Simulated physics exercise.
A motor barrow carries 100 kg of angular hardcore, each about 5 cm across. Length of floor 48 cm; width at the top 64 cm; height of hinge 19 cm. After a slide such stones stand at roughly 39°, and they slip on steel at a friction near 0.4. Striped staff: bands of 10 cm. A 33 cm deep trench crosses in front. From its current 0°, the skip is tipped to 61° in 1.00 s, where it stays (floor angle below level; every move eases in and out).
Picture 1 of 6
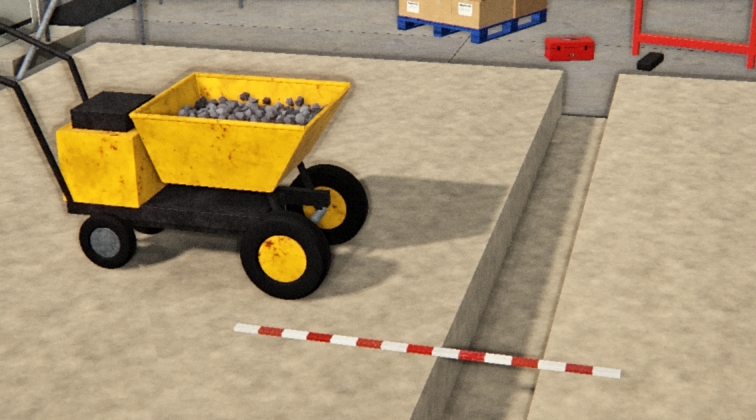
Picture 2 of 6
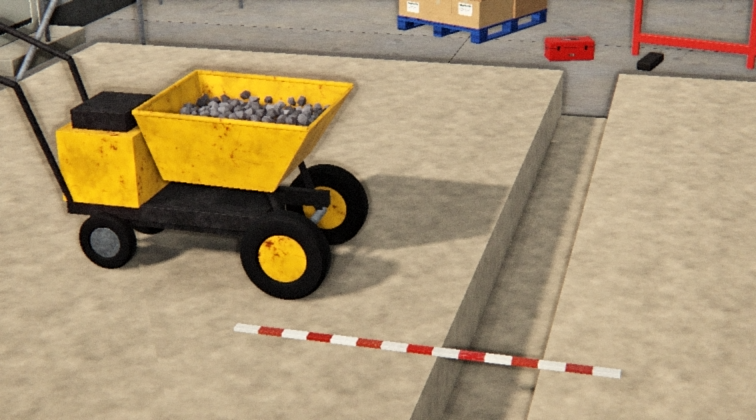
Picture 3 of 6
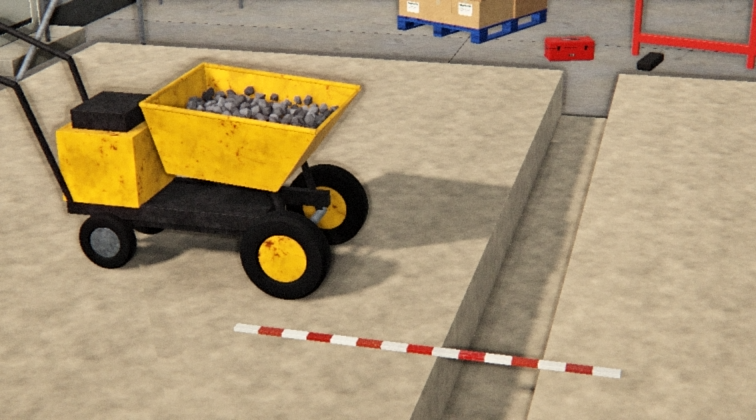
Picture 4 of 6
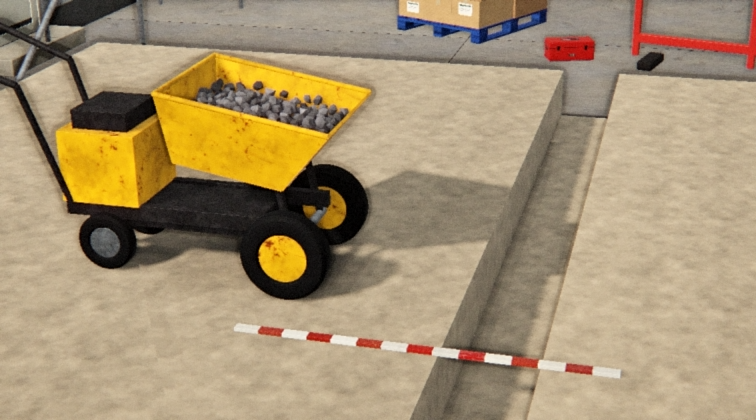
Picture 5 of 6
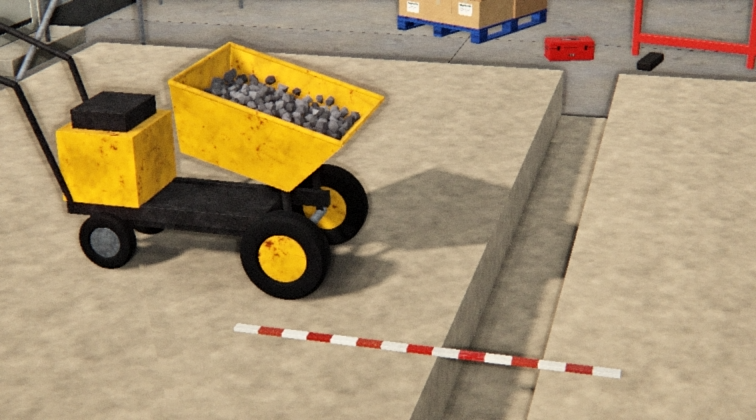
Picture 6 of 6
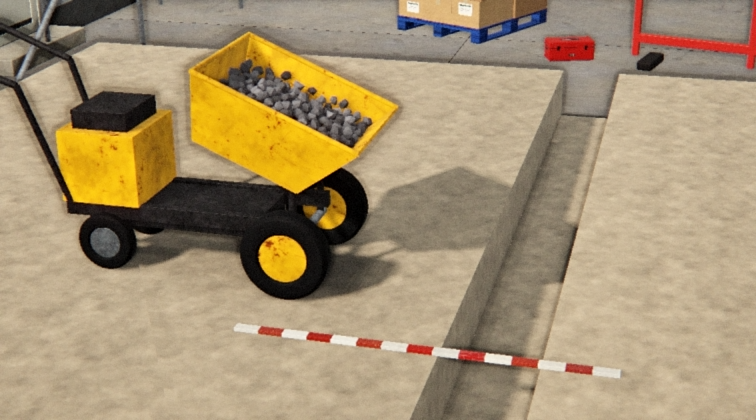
A yellow motor barrow stands at the left of a pale, sandy-coloured work surface, seen from above and to one side in a still view. Its rust-spotted skip holds grey stones, a red-and-white striped staff lies across a trench to the right, and boxes on a blue pallet sit behind. The skip tilts steadily forward to the right, its rear rising clear of the black chassis, while the wheels stay put.
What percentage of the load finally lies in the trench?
About 13 per cent.
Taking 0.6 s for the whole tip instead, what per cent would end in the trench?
I'd put it at roughly 35 per cent.
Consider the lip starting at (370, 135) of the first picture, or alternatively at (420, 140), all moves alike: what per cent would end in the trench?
That gives roughly 15 per cent and roughly 5 per cent.
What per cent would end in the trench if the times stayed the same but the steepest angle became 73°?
About 50 per cent would end up in the trench.
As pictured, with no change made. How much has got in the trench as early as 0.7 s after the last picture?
About 0 per cent by then.
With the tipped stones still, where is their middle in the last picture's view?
The stones end up centred near (506, 360).
Then, 0.3 s after the last picture the floor is at 51°, 100 % in the skip; the foremost stones are at (393, 181).
Then, 0.7 s after the last picture the floor is at 61°, 99 % in the skip, 1 % short of the trench; the foremost stones are at (441, 207).
Then, 1.0 s after the last picture the floor is at 61°, 90 % in the skip, 5 % short of the trench, 6 % in the trench; the foremost stones are at (532, 355).
Then, 3.0 s after the last picture the floor is at 61°, 83 % in the skip, 4 % short of the trench, 13 % in the trench; the foremost stones are at (550, 355).
